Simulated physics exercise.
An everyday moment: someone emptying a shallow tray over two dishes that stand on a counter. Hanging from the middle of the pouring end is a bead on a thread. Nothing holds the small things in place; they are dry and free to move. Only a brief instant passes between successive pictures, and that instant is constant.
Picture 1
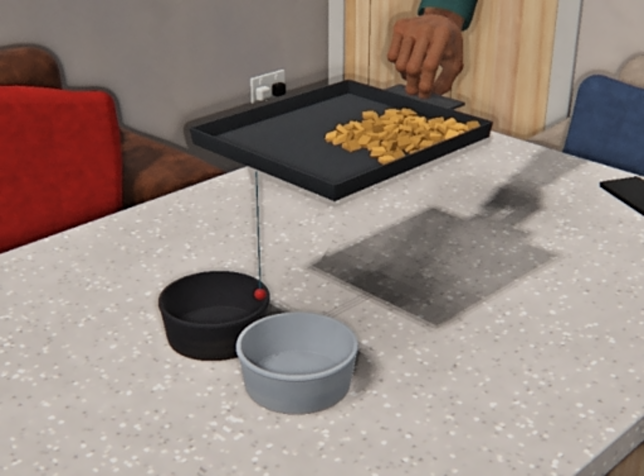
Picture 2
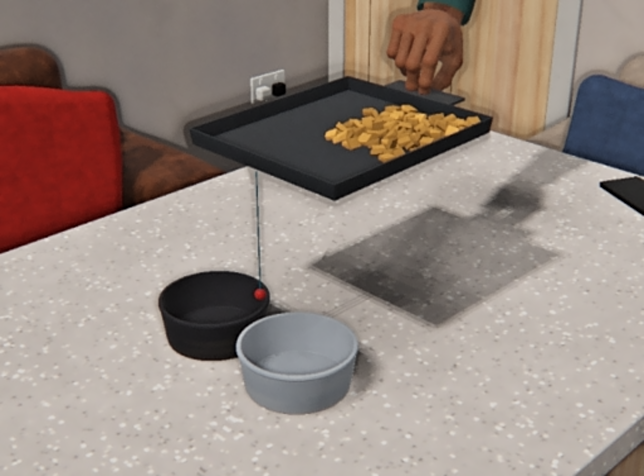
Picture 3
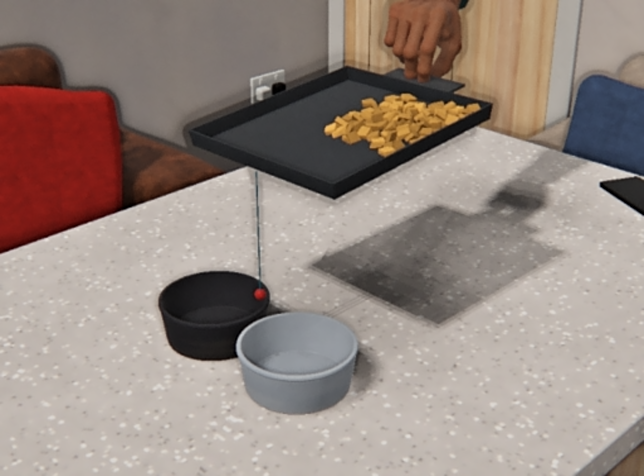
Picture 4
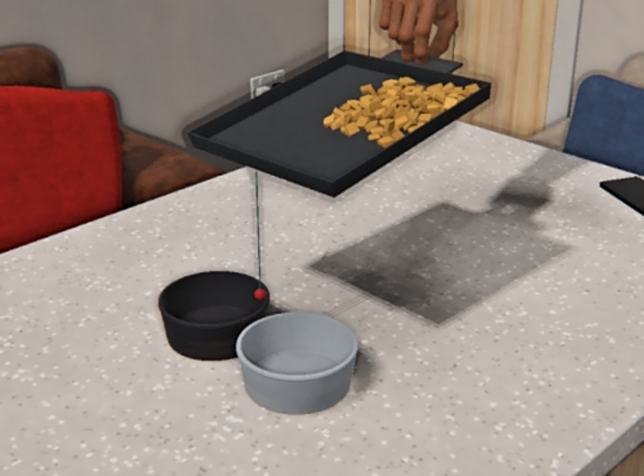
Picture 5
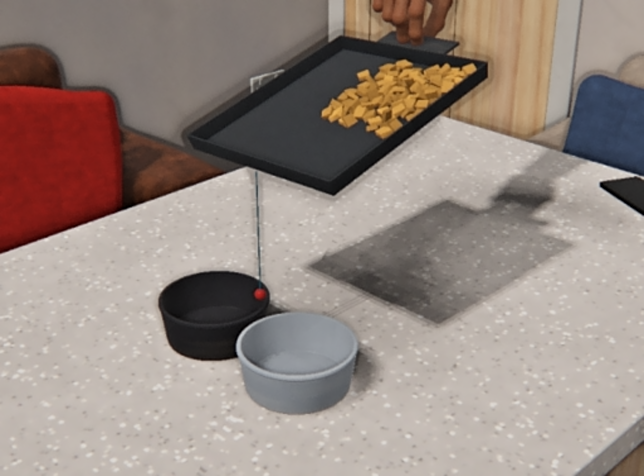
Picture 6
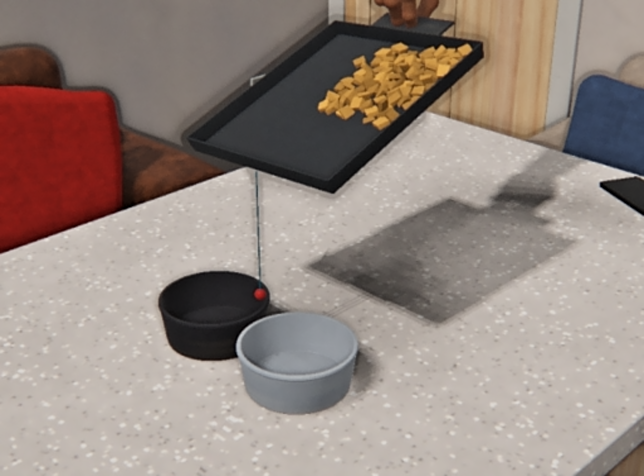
On a speckled counter, a hand raising the back of a dark tray of cereal squares above black and grey dishes.
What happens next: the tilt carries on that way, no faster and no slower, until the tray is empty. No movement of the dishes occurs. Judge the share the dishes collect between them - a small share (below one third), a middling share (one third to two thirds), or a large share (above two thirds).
A middling share.
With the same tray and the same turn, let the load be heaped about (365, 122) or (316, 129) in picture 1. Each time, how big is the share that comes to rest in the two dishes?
70 per cent for the first try, 70 per cent for the second.
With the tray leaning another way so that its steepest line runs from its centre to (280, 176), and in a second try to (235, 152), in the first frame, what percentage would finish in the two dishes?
Lab note: Case 1 near 70 %, case 2 near 50 %.
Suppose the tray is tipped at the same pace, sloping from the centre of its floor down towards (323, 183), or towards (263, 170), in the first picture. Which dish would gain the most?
Try one: Right-side dish; try two: Right-side dish.
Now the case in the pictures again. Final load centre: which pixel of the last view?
Somewhere around (202, 349) in the final view.
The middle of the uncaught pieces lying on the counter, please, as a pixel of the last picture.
Around (164, 392).
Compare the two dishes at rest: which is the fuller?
It's the one on the left.
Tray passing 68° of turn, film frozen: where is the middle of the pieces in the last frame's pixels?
Close to (243, 162).
Shortly afterwards, tray tipped steeply; near two thirds on the tray; near a quarter in the air.
Next, tray tipped past a quarter turn; near half on the tray; only a few in the right dish; near a quarter in the left dish; near a third outside both.
Some moments later, tray tipped past a quarter turn; a little in the right dish; near half in the left dish; near half outside both.
In the end, tray tipped past a quarter turn; a little in the right dish; near half in the left dish; near half outside both.
